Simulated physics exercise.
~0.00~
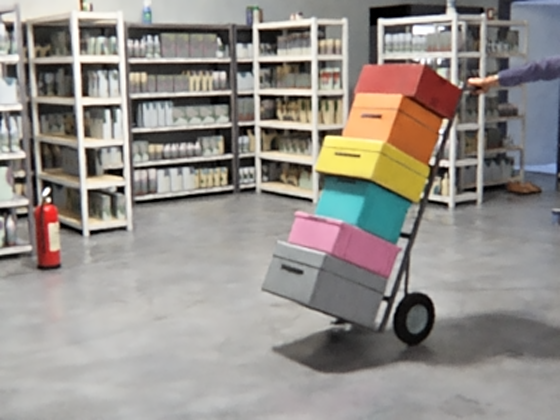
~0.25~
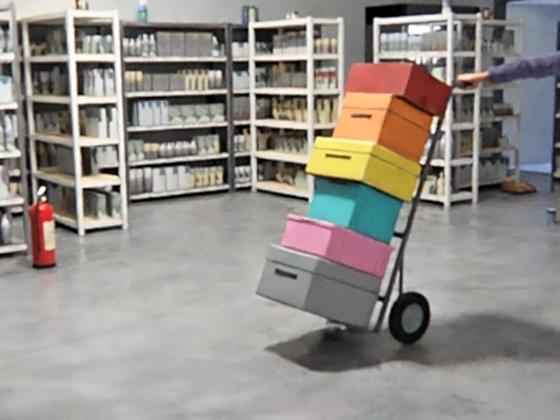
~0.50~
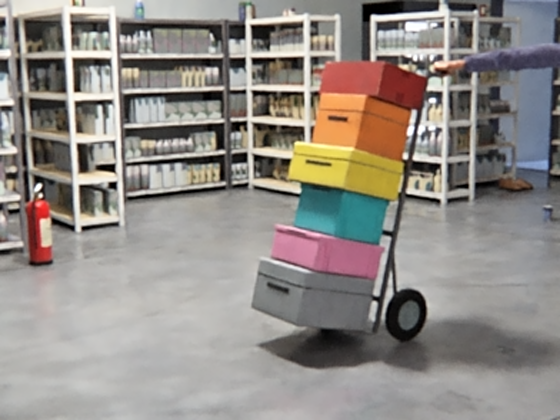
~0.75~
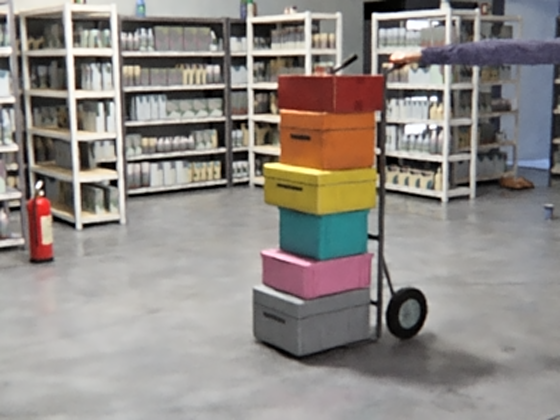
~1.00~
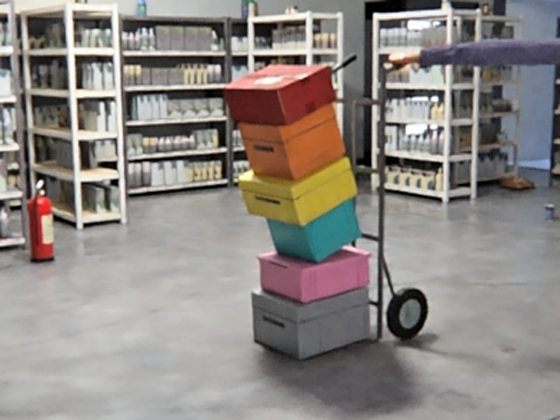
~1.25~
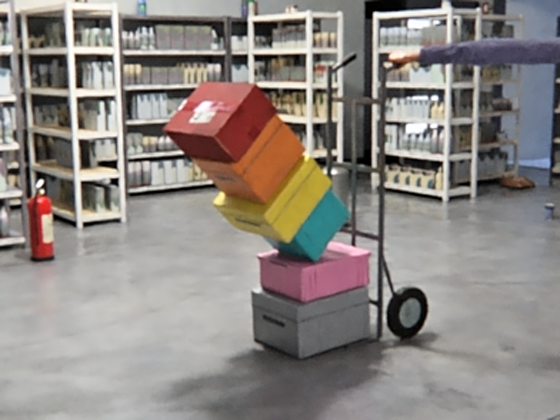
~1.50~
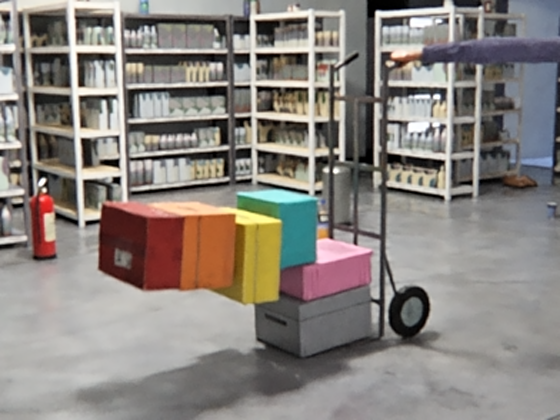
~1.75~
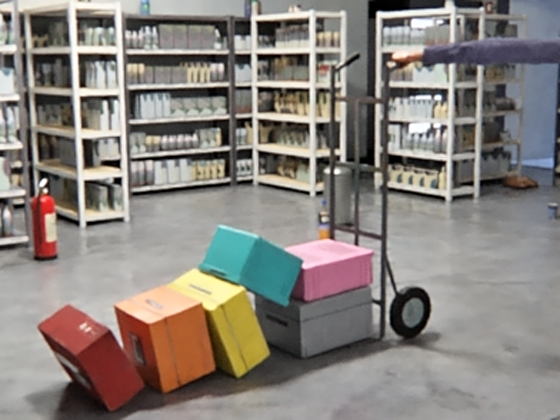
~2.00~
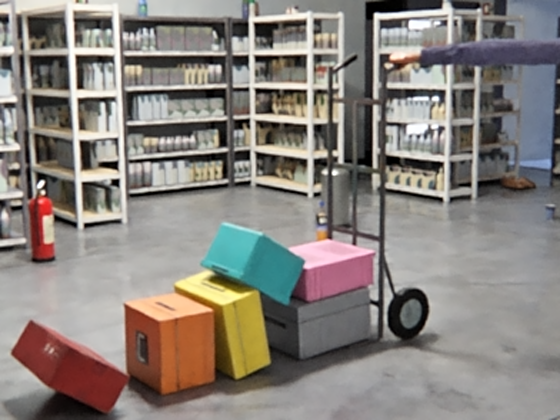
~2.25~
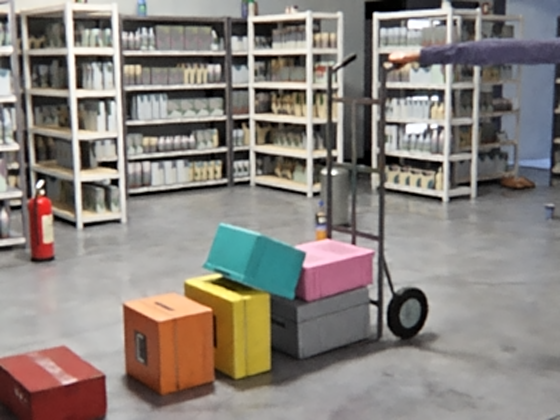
The footage shows a hand tilting a sack truck stacked with six coloured boxes upright in a storeroom, whereupon the upper four topple left. The red, orange and yellow boxes land on the floor, the turquoise one rests tipped against the stack, and the pink and grey stay put.
